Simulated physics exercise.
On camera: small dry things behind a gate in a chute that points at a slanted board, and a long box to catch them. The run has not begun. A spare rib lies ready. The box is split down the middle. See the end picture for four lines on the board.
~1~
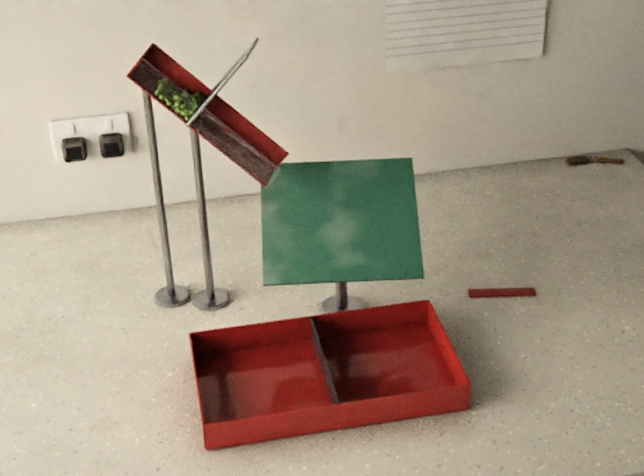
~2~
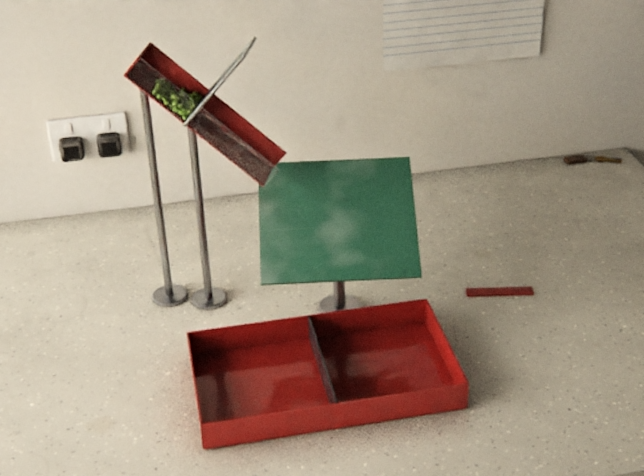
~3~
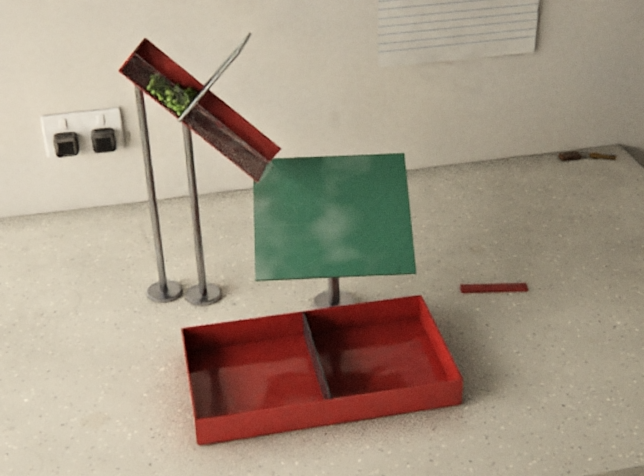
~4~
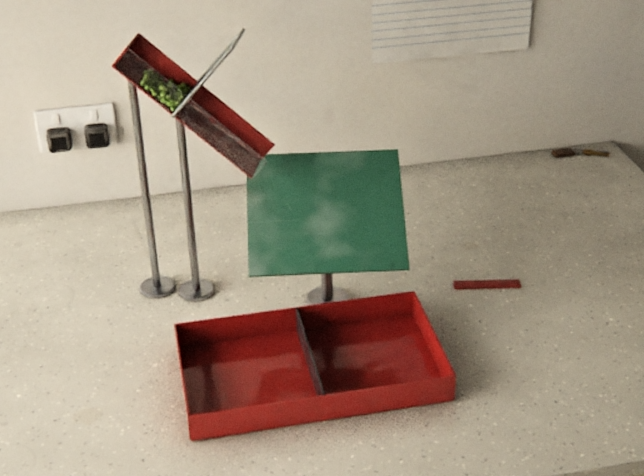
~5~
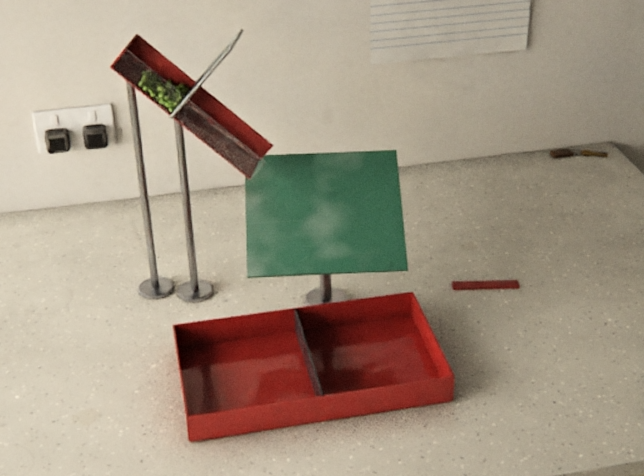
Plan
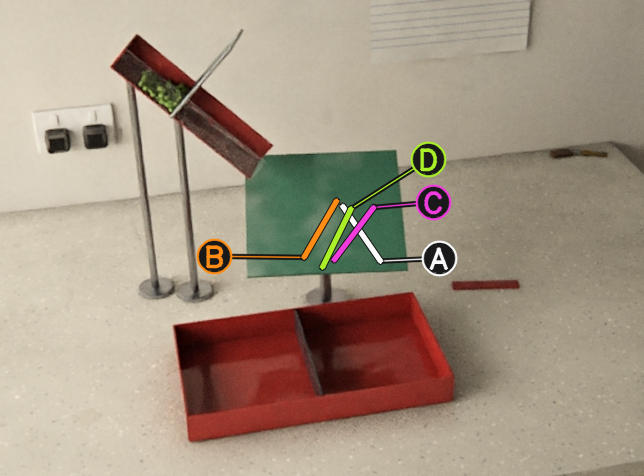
Nothing moves except the view, which shifts slightly, while small green pieces sit behind a raised gate in a sloping red chute beside a tilted green board, with a divided red box in front and a red strip lying right.
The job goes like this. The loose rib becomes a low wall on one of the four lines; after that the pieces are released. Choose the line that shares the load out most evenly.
D is best.
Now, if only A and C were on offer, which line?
C.
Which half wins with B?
More lands on the left.
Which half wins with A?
The right half.
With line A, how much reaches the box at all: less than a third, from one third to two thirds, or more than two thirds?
More than two thirds.
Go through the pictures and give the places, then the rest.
In the first frame, load behind the gate (183, 100), dried peas; lip of the chute (270, 179), sloping fairly steeply.
In the second frame, middle of the board (338, 218), tilted fairly steeply; middle of its low edge (341, 280); of its high edge (334, 160).
In the third frame, front corners of the box (195, 420) and (462, 379); front end of its middle wall (332, 399); gate still shut (205, 89).
In the fourth frame, middle of the load (168, 90); lip (256, 170).
In the fifth frame, middle of the load (167, 91); lip (254, 171).
On the marked copy, line A from (342, 206) to (380, 261); line B from (336, 200) to (303, 257); line C from (373, 207) to (334, 259); line D from (351, 208) to (322, 267).
If A is chosen, of what is caught, just a few in the left half, almost all in the right.
If B is chosen, of what is caught, almost all in the left half, about a tenth in the right.
If C is chosen, of what is caught, about a tenth in the left half, the larger part in the right.
If D is chosen, of what is caught, roughly half in the left half, roughly half in the right.
